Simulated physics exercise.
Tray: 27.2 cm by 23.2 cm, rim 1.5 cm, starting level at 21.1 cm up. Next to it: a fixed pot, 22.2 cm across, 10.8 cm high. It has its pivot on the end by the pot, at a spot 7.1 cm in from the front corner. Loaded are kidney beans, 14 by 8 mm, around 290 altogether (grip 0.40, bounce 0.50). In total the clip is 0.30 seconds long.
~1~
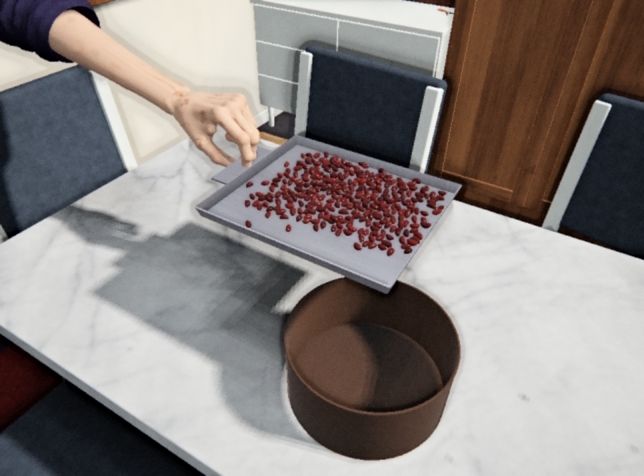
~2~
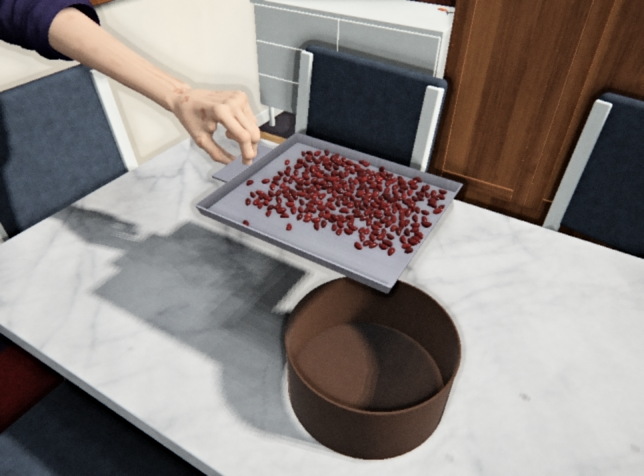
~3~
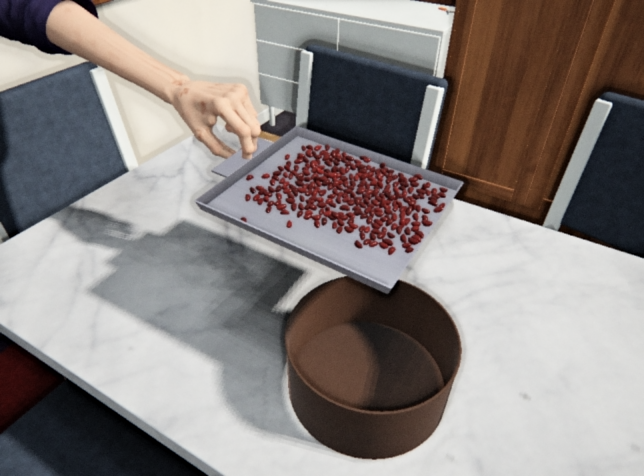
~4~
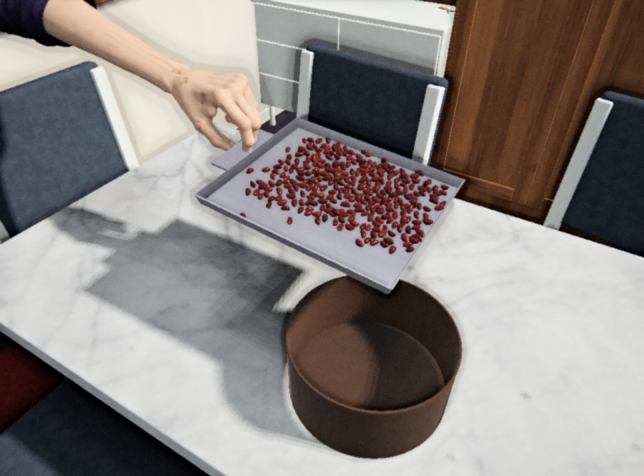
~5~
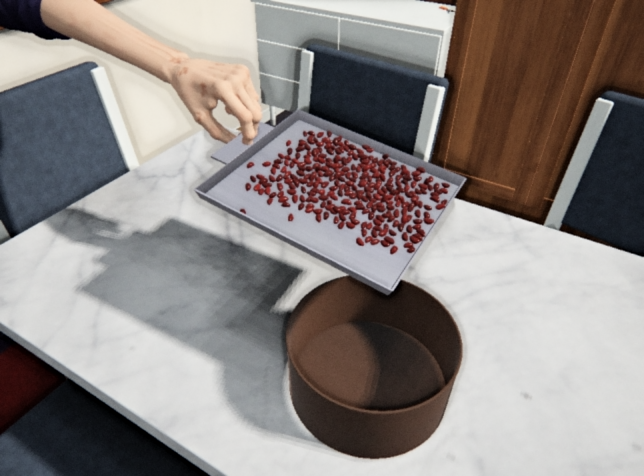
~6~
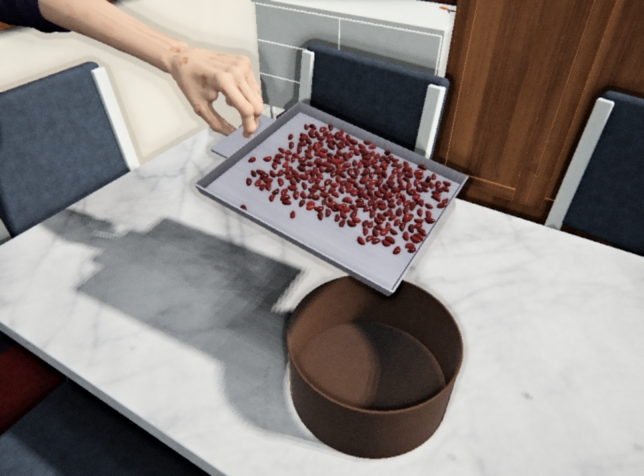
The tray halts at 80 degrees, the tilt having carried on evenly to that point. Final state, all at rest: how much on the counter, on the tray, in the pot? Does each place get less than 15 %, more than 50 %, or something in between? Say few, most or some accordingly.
Counter: Few. Tray: Few. Pot: Most.
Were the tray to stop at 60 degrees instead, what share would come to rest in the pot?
In that case it comes to about 60 in a hundred.
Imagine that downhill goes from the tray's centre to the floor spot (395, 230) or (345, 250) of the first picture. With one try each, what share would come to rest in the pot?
45 and 100 %.
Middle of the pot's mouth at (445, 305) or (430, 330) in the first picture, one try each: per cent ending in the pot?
First try around 40 %, second around 95 %.
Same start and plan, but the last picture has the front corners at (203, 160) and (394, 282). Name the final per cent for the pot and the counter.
Pot: 25, counter: 65.
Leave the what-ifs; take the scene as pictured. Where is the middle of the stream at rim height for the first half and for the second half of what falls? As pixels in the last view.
Roughly (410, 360) to begin with, later roughly (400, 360).
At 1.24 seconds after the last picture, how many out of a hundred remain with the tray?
Of the load, some 85 percent.
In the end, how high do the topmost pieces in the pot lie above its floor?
Around 2.5 cm above the floor.
Then, 0.74 s after the last picture, tilt 43 degrees; the tray holds 100 %, the pot 0 %.
Then, 1.24 s after the last picture, tilt 65 degrees; the tray holds 85 %, the pot 10 %.
Then, 1.80 s after the last picture, tilt 80 degrees; the tray holds 5 %, the pot 85 %.
In the end, counter 5 %, tray 0 %, pot 95 %.
